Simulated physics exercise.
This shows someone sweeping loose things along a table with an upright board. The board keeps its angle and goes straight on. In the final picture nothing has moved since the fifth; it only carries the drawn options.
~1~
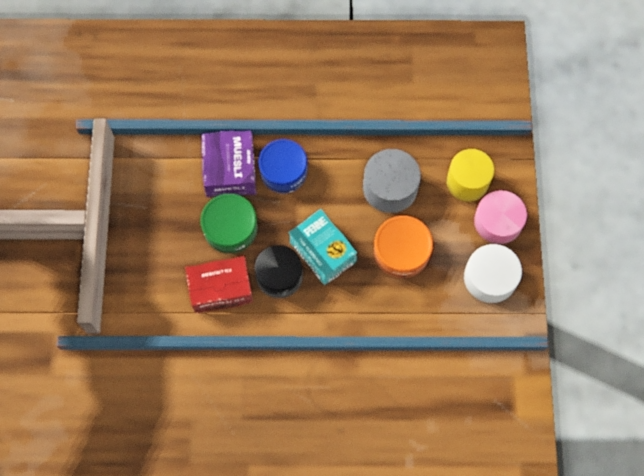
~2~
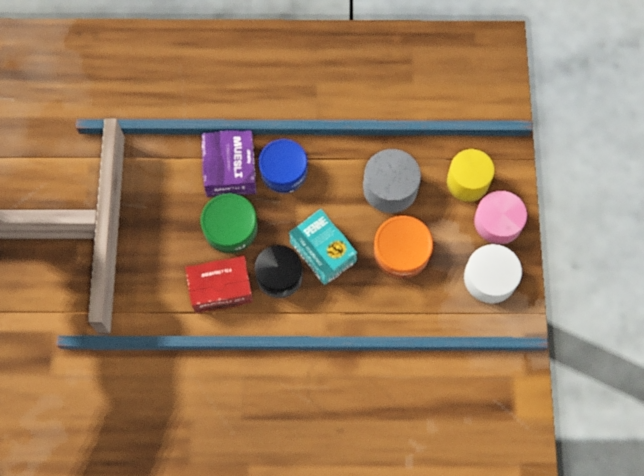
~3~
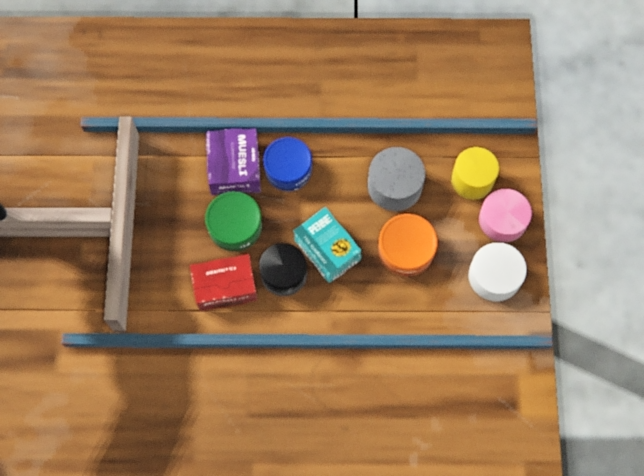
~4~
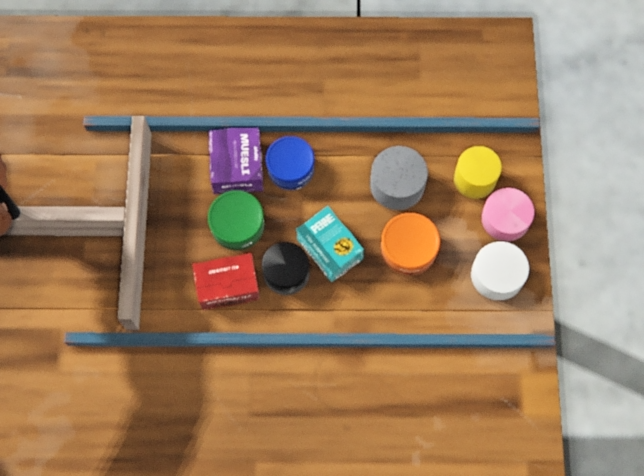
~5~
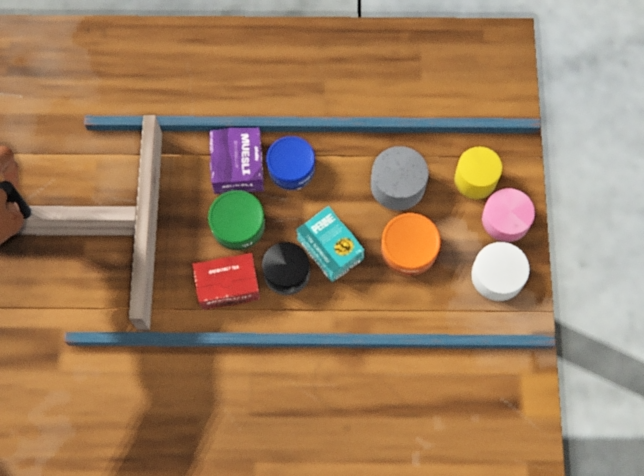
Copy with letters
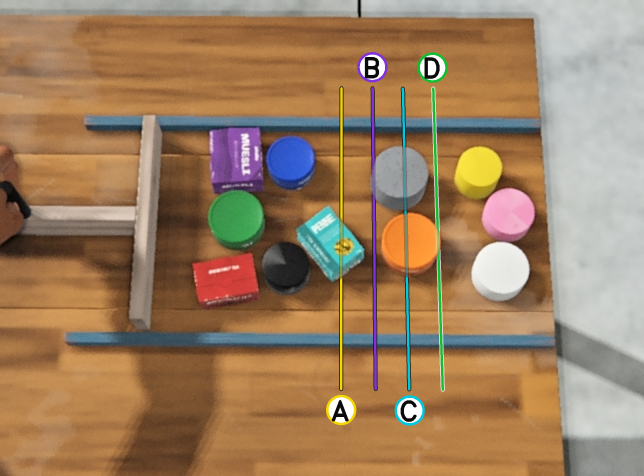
On a wooden tabletop seen from above, two blue rails run across a pale floor's edge at the right. Between them sit purple and red packets, green, blue and black tubs, a tilted turquoise packet, then grey, orange, yellow, pink and white ones. A hand enters at left as the wooden board slides slowly rightward, touching nothing, while the view shifts very slightly.
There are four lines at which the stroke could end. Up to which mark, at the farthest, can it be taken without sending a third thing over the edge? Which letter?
At C, and not beyond.
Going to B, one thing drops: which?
The white tin.
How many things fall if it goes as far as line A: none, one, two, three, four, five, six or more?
In all, none.
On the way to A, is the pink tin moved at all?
By then, no.
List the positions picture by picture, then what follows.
The first picture shows green tub (229, 224); grey pot (391, 181); turquoise packet (323, 248).
The second picture shows board (103, 217); blue tub (284, 166).
The third picture shows board (119, 215); white tin (496, 272).
The fourth picture shows board (132, 214); orange jar (410, 245).
The fifth picture shows board (143, 213); purple packet (237, 160); black tin (286, 269); green tub (237, 221).
On the marked copy, A at (341, 231); B at (374, 231); C at (406, 231); D at (438, 232).
With C. Early on, board (237, 214); purple packet (274, 162); blue tub (324, 164).
Further on, board (333, 215); white tin (525, 284); yellow tin (497, 172).
At the end, board (403, 215); white tin over the edge; pink tin (547, 223); one fallen.
As for the rest, A is within the limit but short; B is within the limit but short; D drops four.
